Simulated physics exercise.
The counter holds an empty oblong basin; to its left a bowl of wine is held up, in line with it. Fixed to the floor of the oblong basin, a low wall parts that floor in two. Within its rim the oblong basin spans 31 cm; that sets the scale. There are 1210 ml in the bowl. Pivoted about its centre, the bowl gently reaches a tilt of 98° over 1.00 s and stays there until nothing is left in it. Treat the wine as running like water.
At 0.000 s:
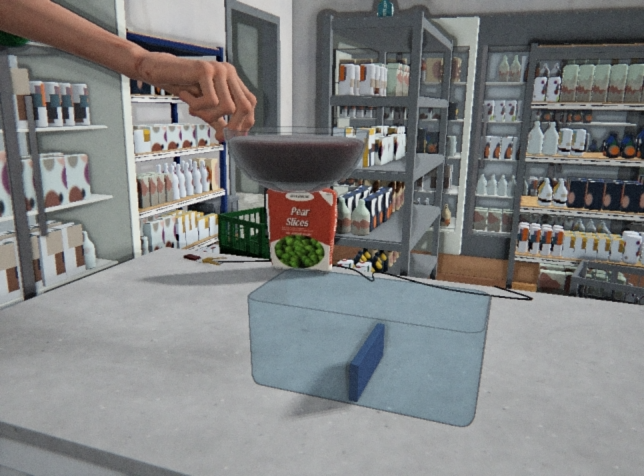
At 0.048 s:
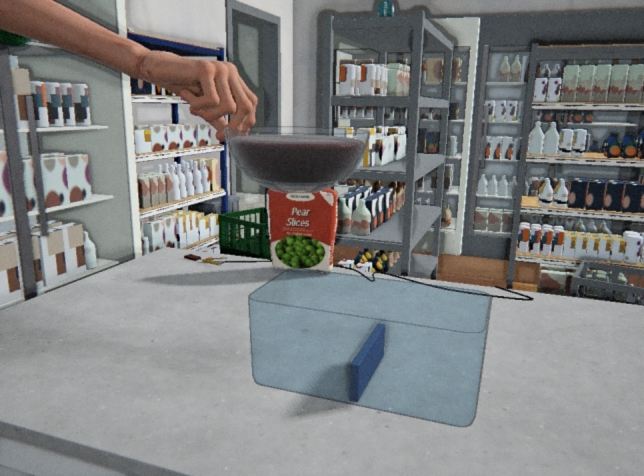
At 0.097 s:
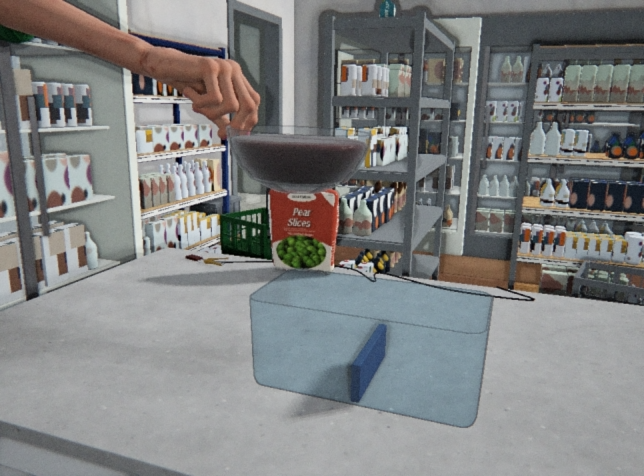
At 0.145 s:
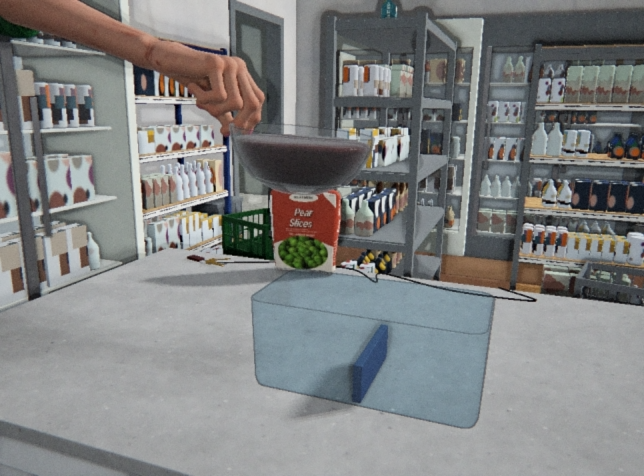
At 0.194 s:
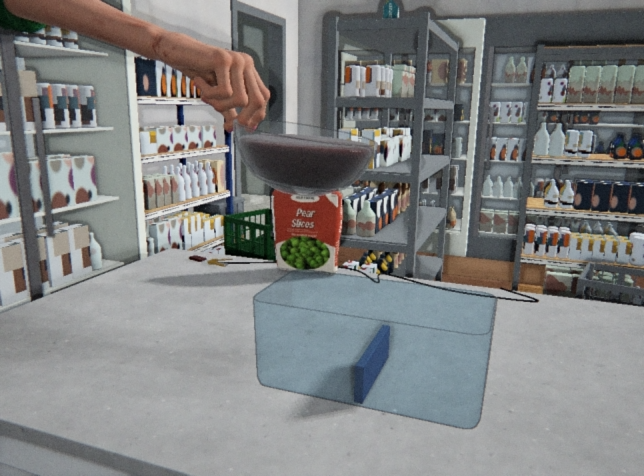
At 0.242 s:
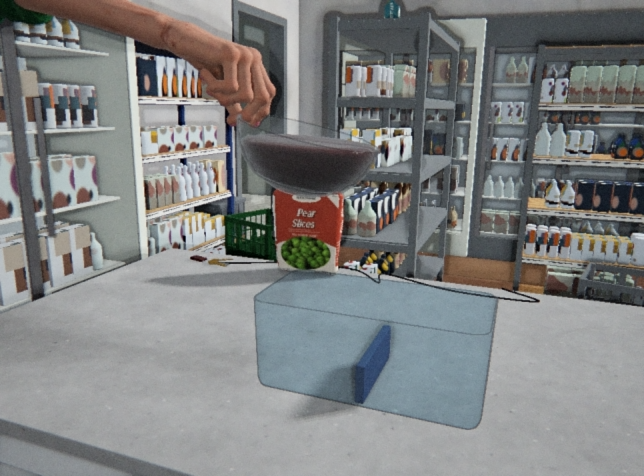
A bare arm reaches in from the upper left over a pale grey counter in a shop lined with stocked shelves, seen from slightly above the counter. Its hand is by a clear bowl of dark wine, above a red carton of pear slices and a see-through bluish basin with a low blue wall. The bowl slowly tilts down to the right, while the view barely shifts.
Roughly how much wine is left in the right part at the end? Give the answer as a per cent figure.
Roughly 76 per cent is left in the right part.
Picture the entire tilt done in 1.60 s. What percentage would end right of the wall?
Roughly 85 %.
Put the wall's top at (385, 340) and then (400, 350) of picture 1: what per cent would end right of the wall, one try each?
Respectively 70 and 45 %.
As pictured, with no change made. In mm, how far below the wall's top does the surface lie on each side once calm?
About 44 mm left, about 10 mm right.
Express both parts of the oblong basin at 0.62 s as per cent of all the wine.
I'd say about 0 left and about 16 right.
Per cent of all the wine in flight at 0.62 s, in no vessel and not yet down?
Around 48 percent.
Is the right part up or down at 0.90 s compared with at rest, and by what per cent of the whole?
Change: Increase, about 2.
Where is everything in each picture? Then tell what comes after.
It leans 0°; its right rim is at (366, 133); the wine meets the walls at (239, 137) and (364, 142); the oblong basin's rim runs from (268, 283) to (488, 313); the wall's top is at (369, 343), in the first frame.
It leans 1°; its right rim is at (367, 134); the wine meets the walls at (240, 137) and (364, 143), in the second frame.
It leans 2°; its right rim is at (369, 137); the wine meets the walls at (242, 137) and (366, 145), in the third frame.
It leans 5°; its right rim is at (371, 141); the wine meets the walls at (244, 136) and (369, 147), in the fourth frame.
It leans 9°; its right rim is at (374, 147); the wine meets the walls at (248, 136) and (373, 149), in the fifth frame.
It leans 13°; its right rim is at (376, 154); the wine meets the walls at (251, 136) and (376, 150), in the sixth frame.
Then, 0.62 s in, the tilt is 67° and 36 per cent is still to pour, 0 is left of the wall and 16 right of it.
Then, 0.90 s in, the tilt is 95° and 2 per cent is still to pour, 9 is left of the wall and 74 right of it.
Then, 1.19 s in, the tilt is 98° and 0 per cent is still to pour, 16 is left of the wall and 78 right of it.
Then, 1.50 s in, the tilt is 98° and 0 per cent is still to pour, 18 is left of the wall and 76 right of it.
Finally, 18 per cent lies left of the wall, 76 right of it and 6 outside.
